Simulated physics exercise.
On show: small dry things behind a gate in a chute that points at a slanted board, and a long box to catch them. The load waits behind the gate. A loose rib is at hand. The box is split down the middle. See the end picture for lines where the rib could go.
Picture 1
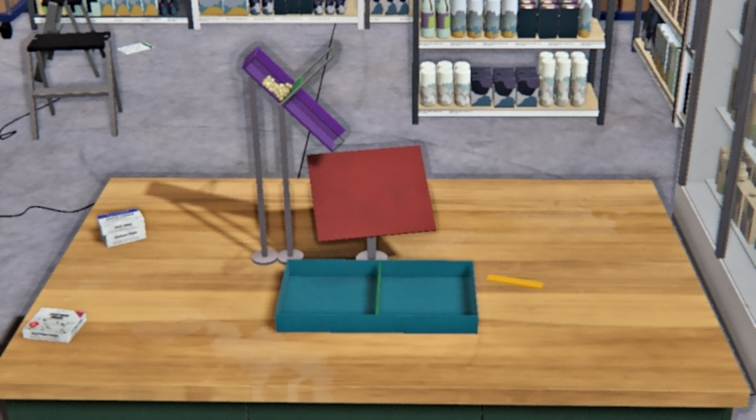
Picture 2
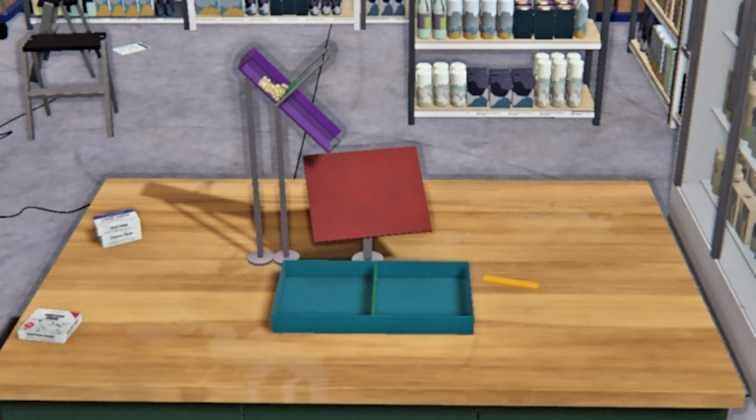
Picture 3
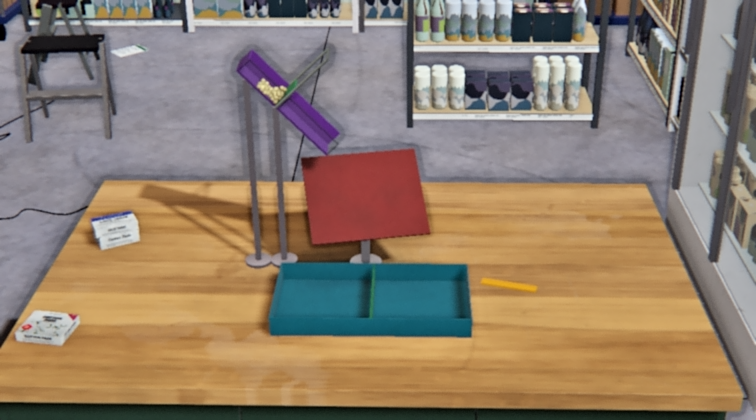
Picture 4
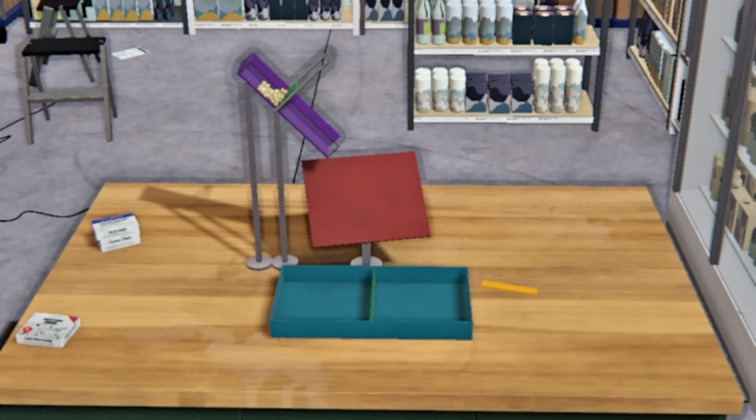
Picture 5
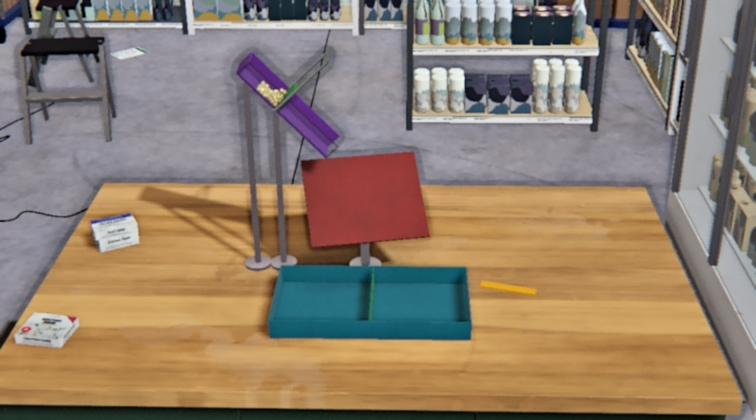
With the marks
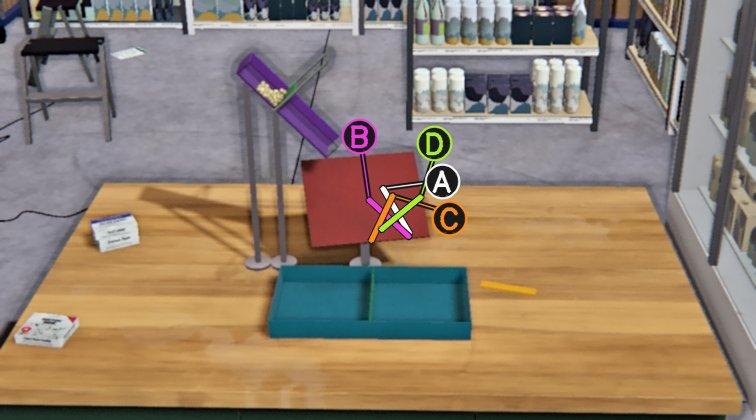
The view shifts very slightly while the pale beans stay behind the gate in the purple chute.
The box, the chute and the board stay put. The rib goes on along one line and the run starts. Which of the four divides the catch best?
Use line D.
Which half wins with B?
More lands on the right.
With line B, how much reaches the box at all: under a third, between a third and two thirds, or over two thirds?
Line B gives over two thirds.
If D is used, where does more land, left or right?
Left.
On the marked copy, line A from (383, 188) to (409, 233); line B from (369, 200) to (408, 236); line C from (392, 195) to (371, 240); line D from (420, 197) to (381, 229).
With A, of what is caught, none in the left half, all in the right.
With B, of what is caught, a small part in the left half, nearly all in the right.
With C, of what is caught, nearly all in the left half, a small part in the right.
With D, of what is caught, about two thirds in the left half, about a third in the right.
